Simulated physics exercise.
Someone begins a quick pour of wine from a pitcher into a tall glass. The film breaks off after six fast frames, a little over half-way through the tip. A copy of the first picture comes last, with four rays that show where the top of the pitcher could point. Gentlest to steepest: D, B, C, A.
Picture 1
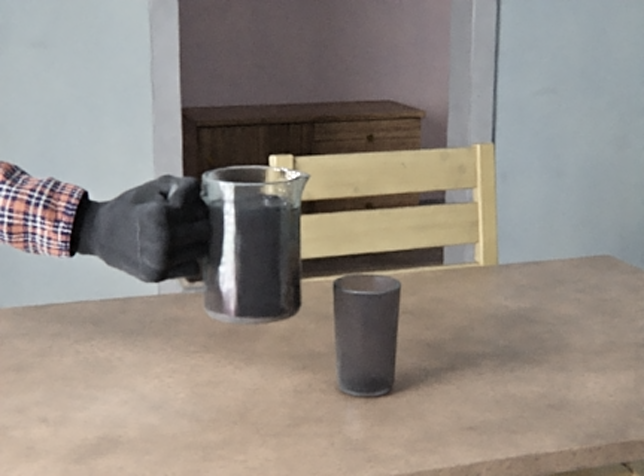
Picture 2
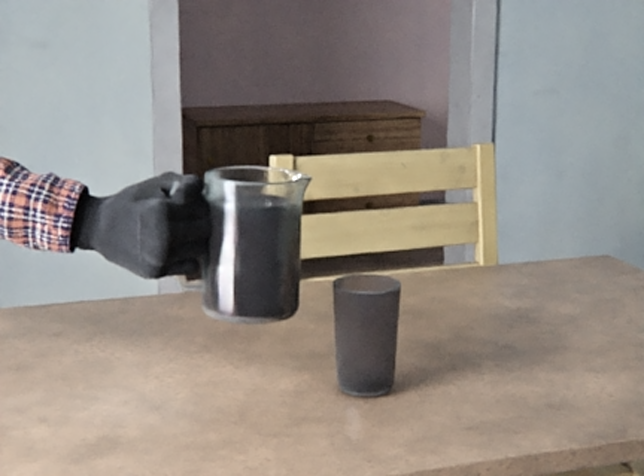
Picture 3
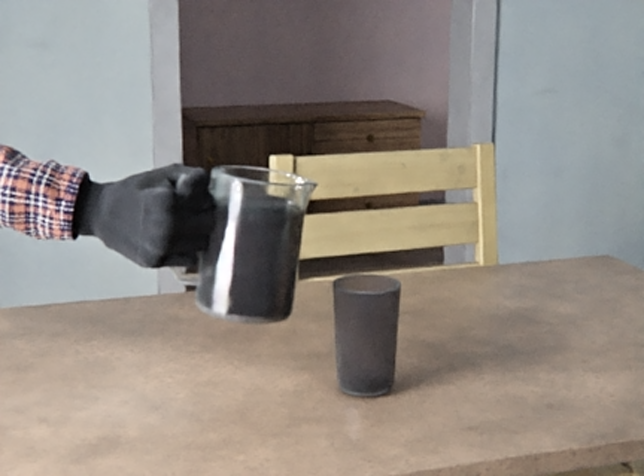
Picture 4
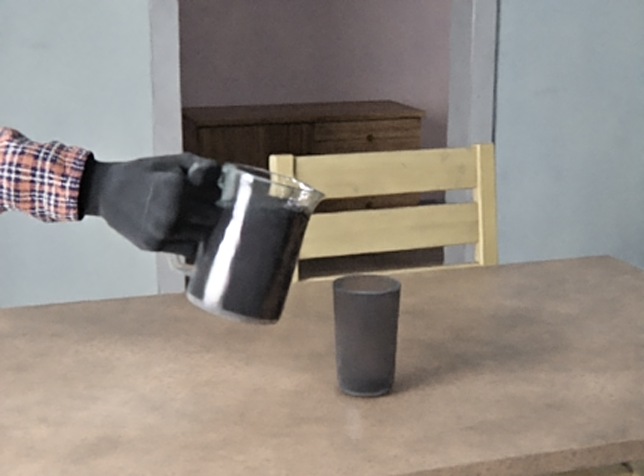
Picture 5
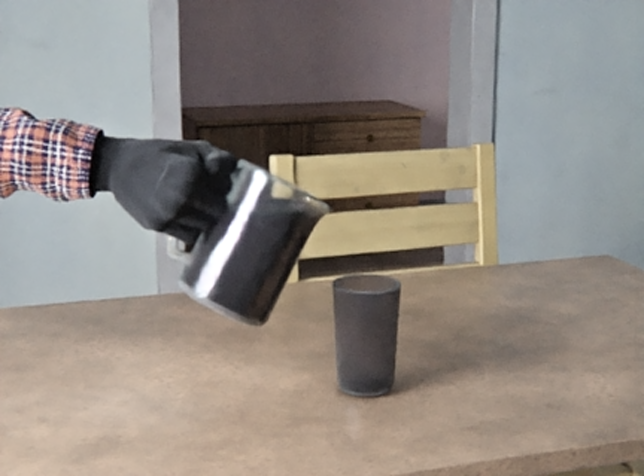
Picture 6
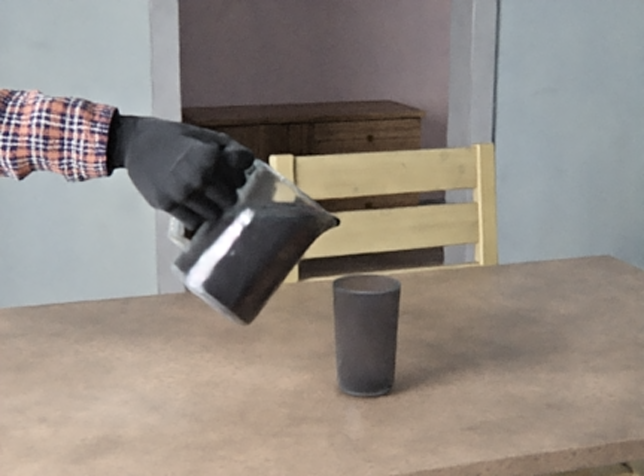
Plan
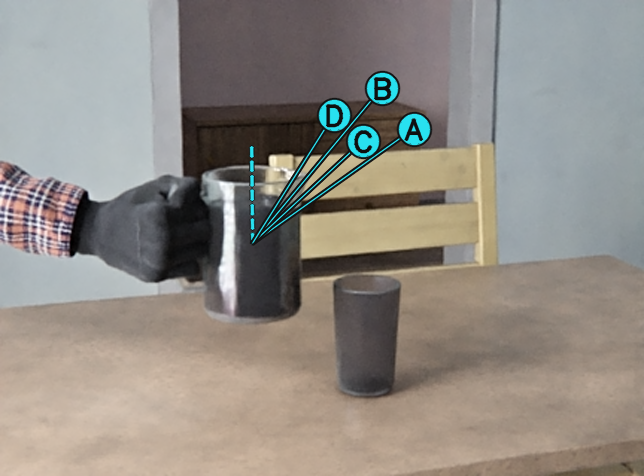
A gloved hand in a plaid sleeve held a clear pitcher of dark liquid beside a tall glass on a table, then tilted it steadily to the right until the liquid reached the lip.
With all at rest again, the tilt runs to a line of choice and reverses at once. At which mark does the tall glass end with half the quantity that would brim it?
It is A.
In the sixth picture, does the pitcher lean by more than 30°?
Yes, it does.
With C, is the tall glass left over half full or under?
Under.
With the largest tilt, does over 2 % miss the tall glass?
No.
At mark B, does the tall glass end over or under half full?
Under half.
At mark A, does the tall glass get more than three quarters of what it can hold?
No.
In cyan, A at (400, 138); B at (370, 100); C at (350, 152); D at (324, 129).
If A is chosen, the tall glass ends with about 50 % of what it can hold.
If B is chosen, the tall glass ends with about 16 % of what it can hold.
If C is chosen, the tall glass ends with about 31 % of what it can hold.
If D is chosen, the tall glass ends with about 6 % of what it can hold.
